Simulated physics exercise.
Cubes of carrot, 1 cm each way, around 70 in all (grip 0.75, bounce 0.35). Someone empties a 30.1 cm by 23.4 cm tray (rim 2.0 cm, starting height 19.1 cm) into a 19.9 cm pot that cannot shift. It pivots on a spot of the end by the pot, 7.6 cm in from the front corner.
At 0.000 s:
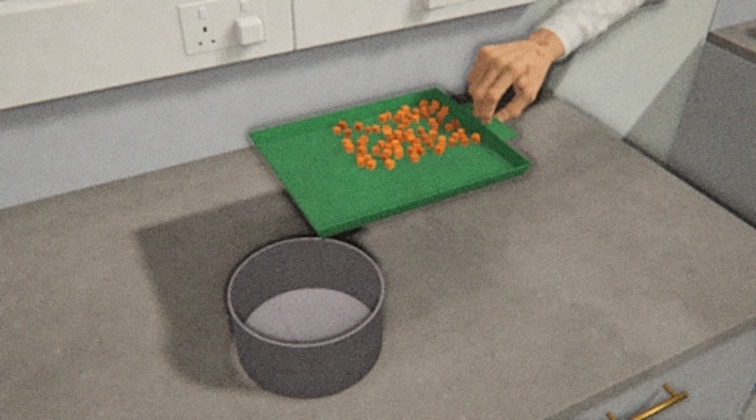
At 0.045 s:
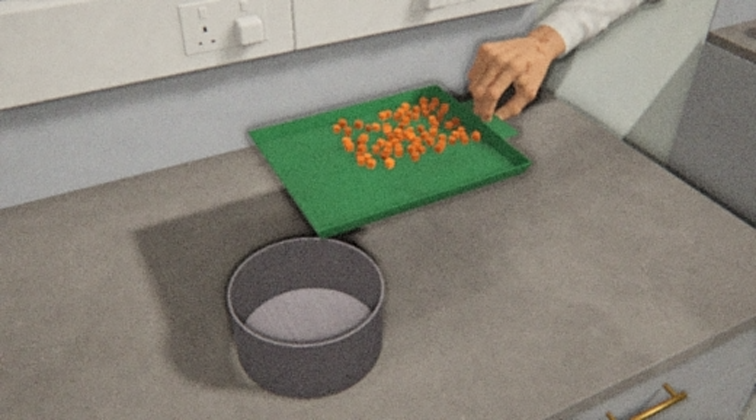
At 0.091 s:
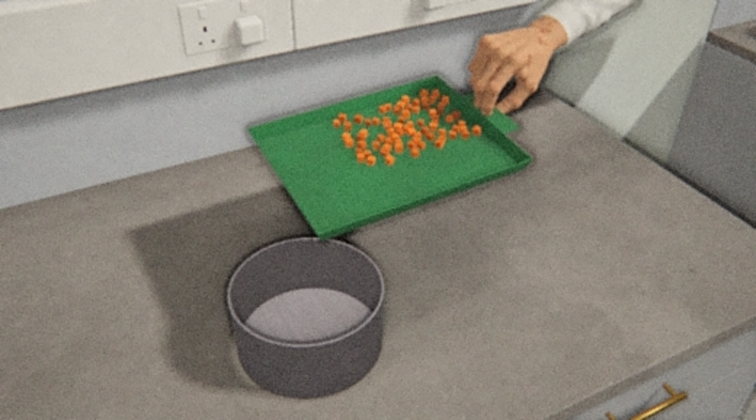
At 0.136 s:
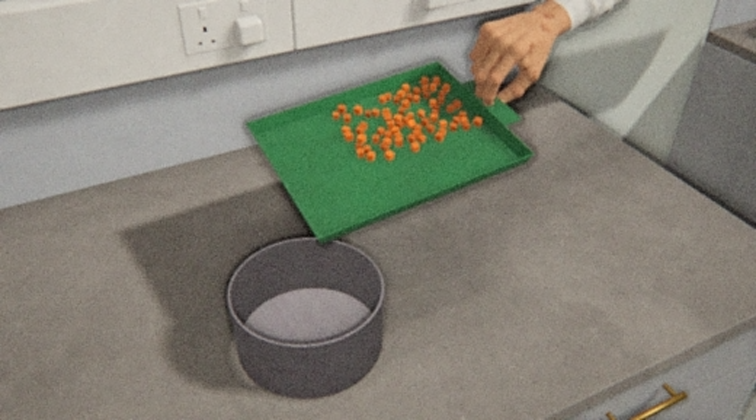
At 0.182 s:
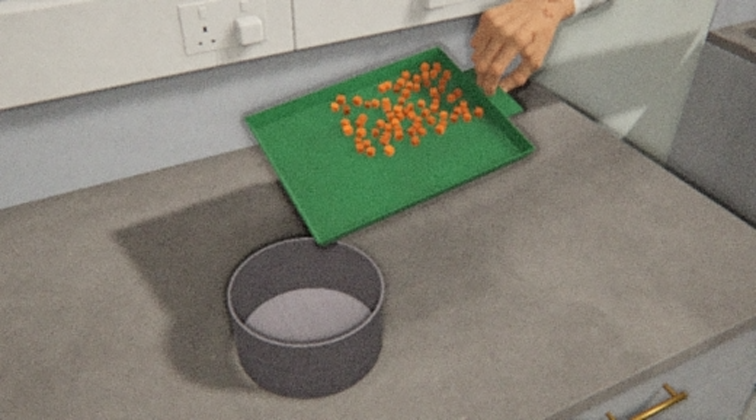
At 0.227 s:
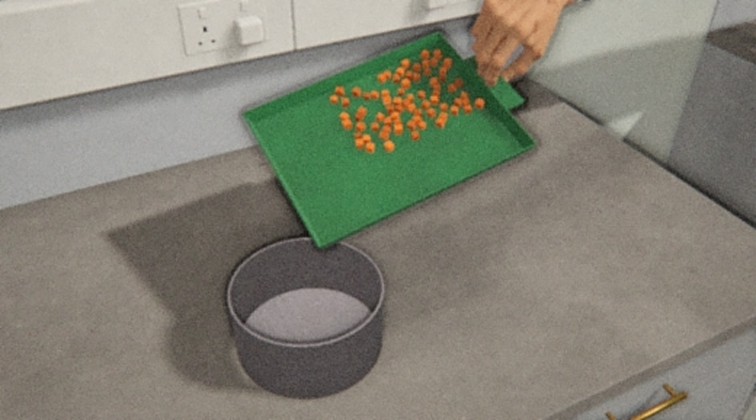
At the start, a hand holds the far right end of a green tray of small orange cubes, level above a grey worktop behind a dark round pot. The hand then lifts that end steadily, slanting the tray down towards the pot, while the cubes stay clustered near the raised end.
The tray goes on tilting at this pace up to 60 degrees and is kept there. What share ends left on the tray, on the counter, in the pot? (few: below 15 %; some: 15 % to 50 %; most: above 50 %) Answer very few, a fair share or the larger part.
Left on the tray: A fair share; on the counter: Very few; in the pot: The larger part.
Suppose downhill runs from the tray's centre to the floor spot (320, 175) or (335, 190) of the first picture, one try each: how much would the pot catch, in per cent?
About 10 and 70 per cent.
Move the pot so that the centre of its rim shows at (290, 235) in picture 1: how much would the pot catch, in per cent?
About 0 per cent.
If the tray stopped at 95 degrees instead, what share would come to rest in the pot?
Then about 80 per cent.
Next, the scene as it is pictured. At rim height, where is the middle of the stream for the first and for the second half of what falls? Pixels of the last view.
At about (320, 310), then at (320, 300).
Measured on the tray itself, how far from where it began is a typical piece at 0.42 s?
Some 0 cm.
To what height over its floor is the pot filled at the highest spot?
About 1.5 cm.
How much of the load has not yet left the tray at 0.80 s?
About 50 per cent.
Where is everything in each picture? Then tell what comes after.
Tray tilt 0 degrees, front corners at (321, 225) and (524, 162); middle of the pieces at (406, 136); pot at (307, 287), in the first picture.
Tray tilt 1 degrees, front corners at (321, 226) and (525, 161); middle of the pieces at (406, 134), in the second picture.
Tray tilt 4 degrees, front corners at (321, 228) and (525, 158), lowest corner left front; middle of the pieces at (406, 129), in the third picture.
Tray tilt 9 degrees, front corners at (321, 232) and (526, 152), lowest corner left front; middle of the pieces at (406, 121), in the fourth picture.
Tray tilt 14 degrees, front corners at (321, 236) and (527, 147), lowest corner left front; middle of the pieces at (406, 112), in the fifth picture.
Tray tilt 19 degrees, front corners at (321, 240) and (528, 142), lowest corner left front; middle of the pieces at (406, 104); pot at (307, 287). Its pace works out near 115 degrees a second, in the sixth picture.
Then, at 0.42 s, tilt 41 degrees; the tray holds 100 %, the pot 0 %.
After 0.54 s, tilt 55 degrees; the tray holds 100 %, the pot 0 %.
After 0.80 s, tilt 60 degrees; the tray holds 50 %, the pot 25 %.
At rest (2.2 s), tray 25 %, counter 5 %, pot 75 %.
